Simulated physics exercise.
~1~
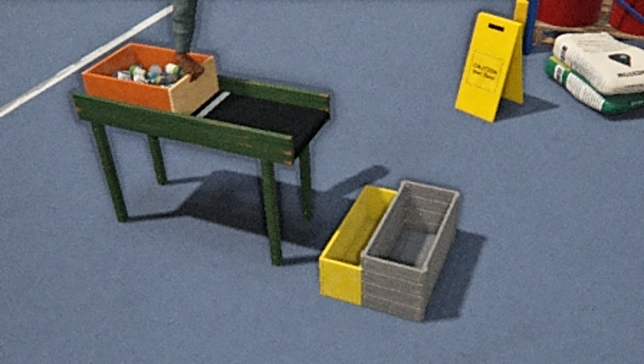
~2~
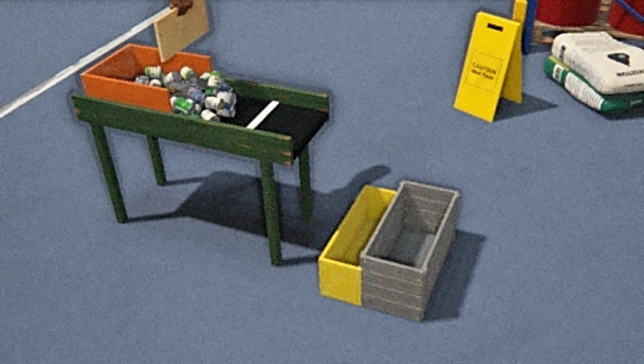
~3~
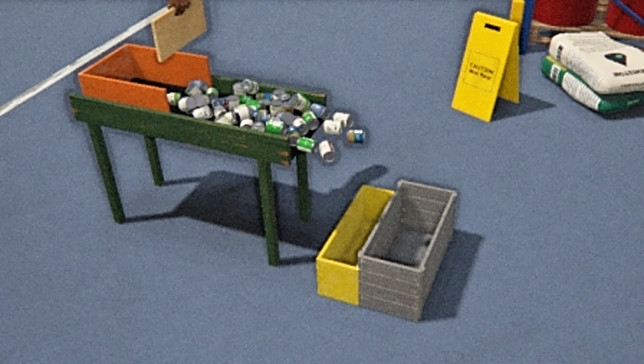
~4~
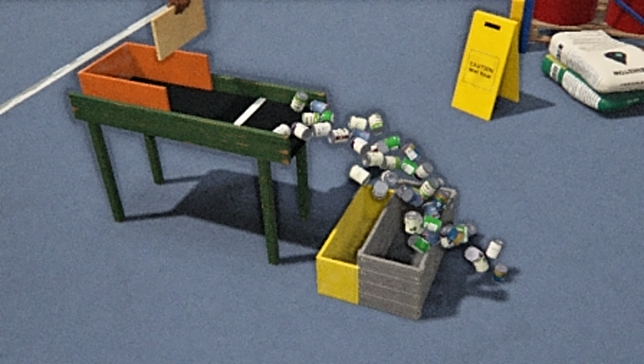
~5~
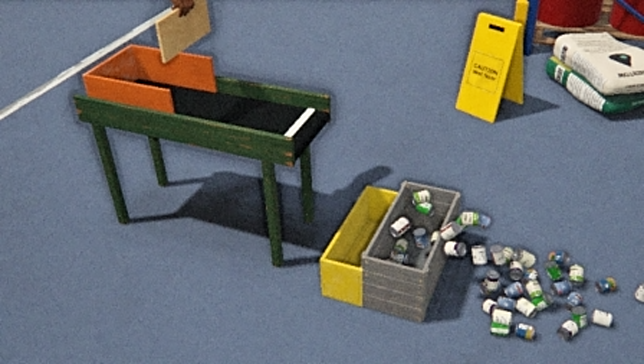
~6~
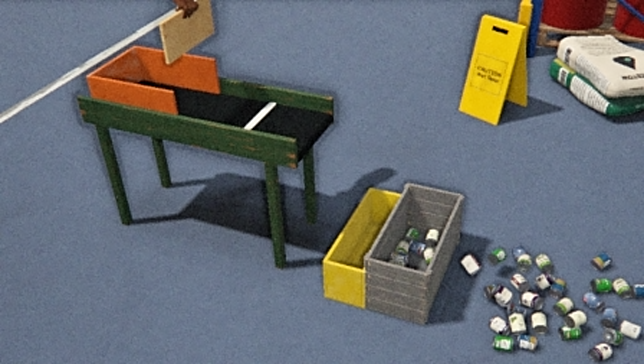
On a blue floor, a gate lifted from an orange pen and a belt carried small tins rightward off its end; they poured over the yellow bin, some landing in the grey tote, but most scattered on the ground beyond it.
